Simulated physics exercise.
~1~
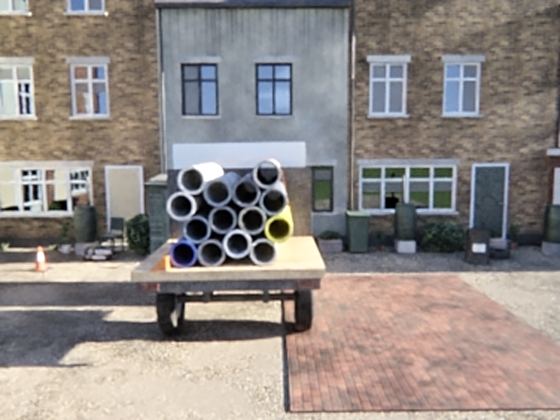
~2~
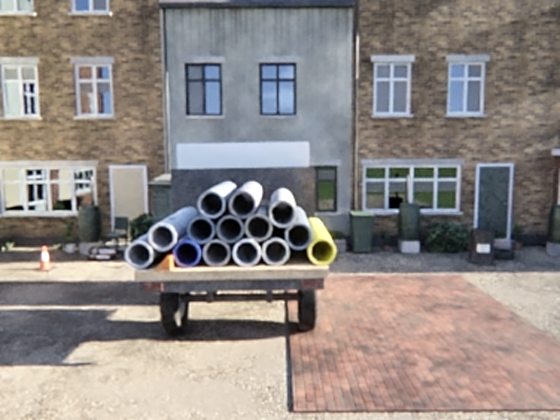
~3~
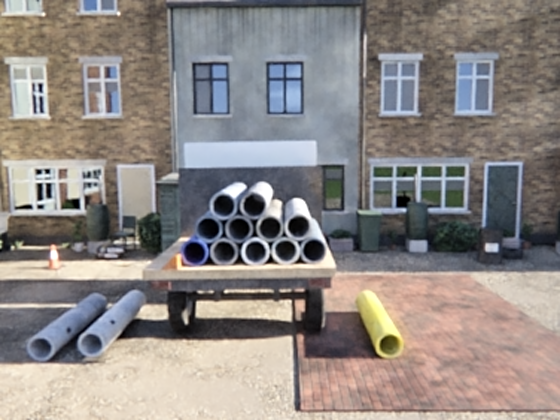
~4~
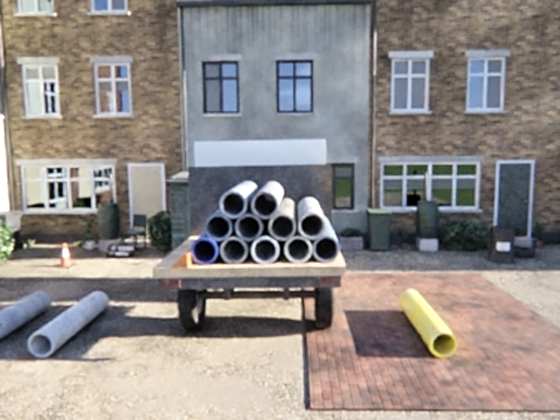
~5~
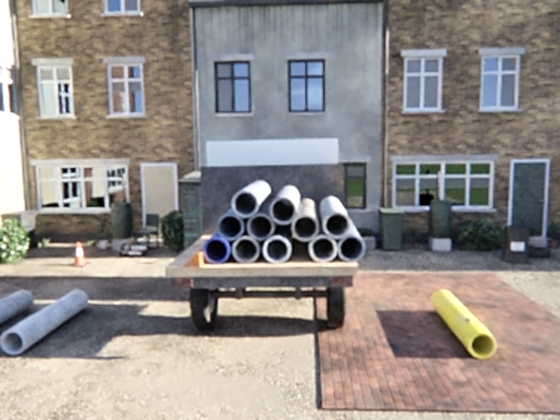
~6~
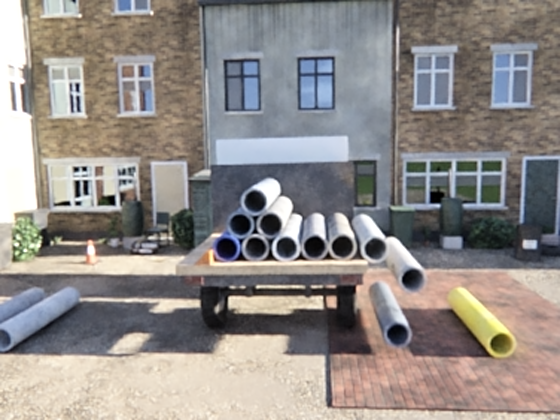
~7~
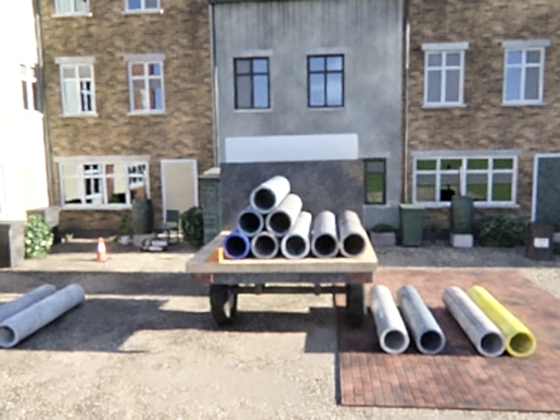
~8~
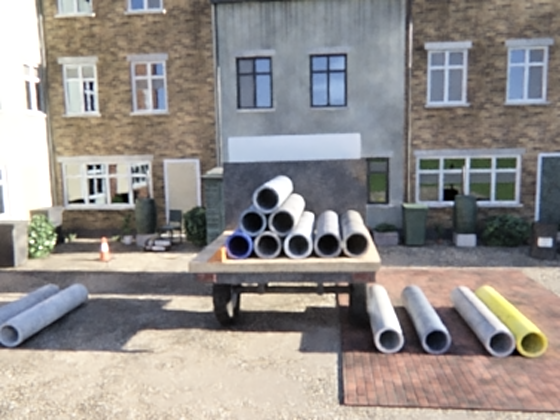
At first, a stack of pipes, mostly grey, sits on a flatbed lorry outside a row of houses, with a blue one low on the left and a yellow one on the right. The stack slumps and spreads across the deck, carrying the yellow pipe to the right edge. Two grey pipes drop off the left side, while the yellow one lands on the brick paving and rolls further right. The remaining stack then sags again, and more grey pipes spill off the right. Finally, three grey pipes lie beside the yellow one, while the blue stays on the deck.
